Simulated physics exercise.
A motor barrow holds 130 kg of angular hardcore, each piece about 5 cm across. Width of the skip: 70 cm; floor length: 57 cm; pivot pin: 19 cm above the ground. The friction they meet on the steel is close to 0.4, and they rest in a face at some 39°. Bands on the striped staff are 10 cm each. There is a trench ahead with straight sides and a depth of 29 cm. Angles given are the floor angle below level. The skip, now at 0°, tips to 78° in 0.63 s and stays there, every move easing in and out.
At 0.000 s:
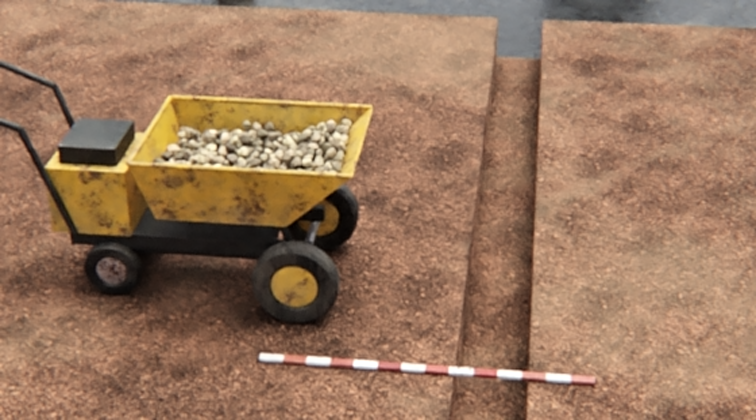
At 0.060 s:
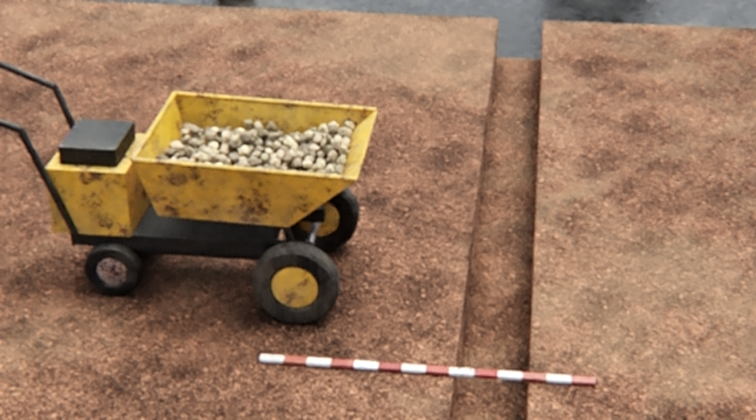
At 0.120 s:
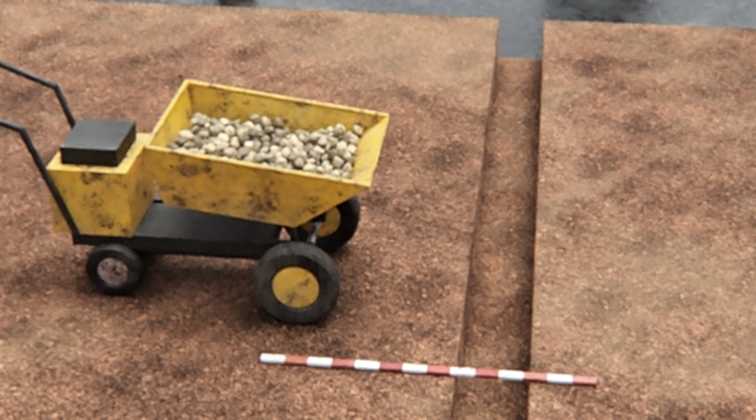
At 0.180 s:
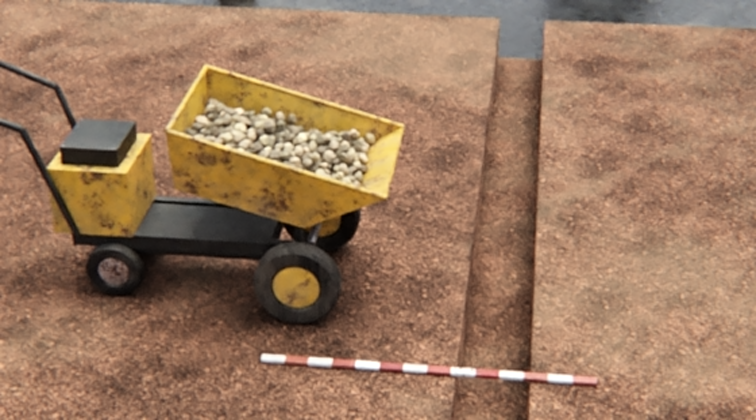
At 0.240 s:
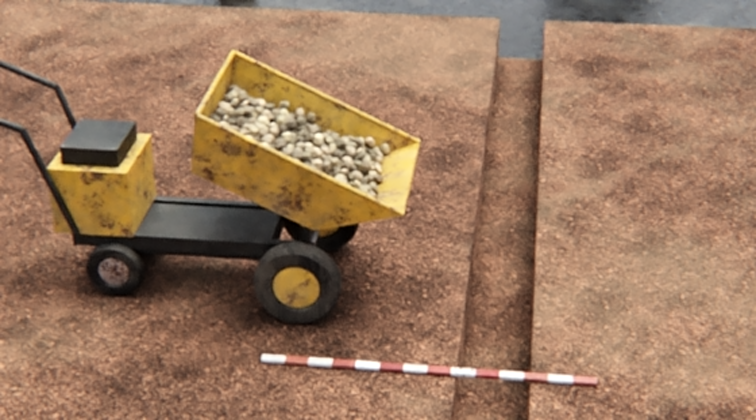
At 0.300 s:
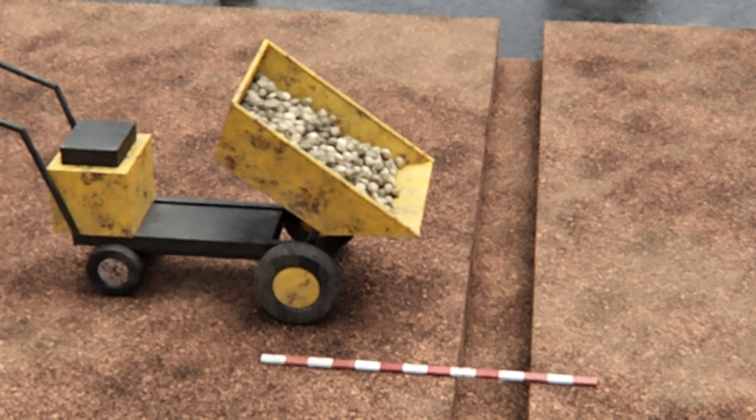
A yellow skip full of stones tilts steeply forward to the right on its barrow.
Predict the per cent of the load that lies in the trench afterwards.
71 per cent.
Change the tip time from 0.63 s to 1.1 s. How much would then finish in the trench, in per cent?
It would be near 60 percent.
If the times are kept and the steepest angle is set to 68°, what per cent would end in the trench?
It comes out at about 90 percent.
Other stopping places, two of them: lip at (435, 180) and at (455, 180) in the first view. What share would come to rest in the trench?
From the first spot near 15, from the second near 0 per cent.
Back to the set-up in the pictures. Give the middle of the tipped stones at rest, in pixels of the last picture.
Resting centre: About (501, 331).
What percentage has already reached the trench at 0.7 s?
I'd say near 30 per cent at that time.
After 0.5 s the floor is at 65°; 100 % in the skip; the foremost stones are at (431, 246).
After 0.7 s the floor is at 78°; 65 % in the skip, 6 % short of the trench, 29 % in the trench; the foremost stones are at (525, 341).
After 1.1 s the floor is at 78°; 20 % in the skip, 6 % short of the trench, 67 % in the trench, 6 % past the trench; the foremost stones are at (636, 297).
After 3.0 s the floor is at 78°; 17 % in the skip, 6 % short of the trench, 71 % in the trench, 6 % past the trench; the foremost stones are at (694, 298).
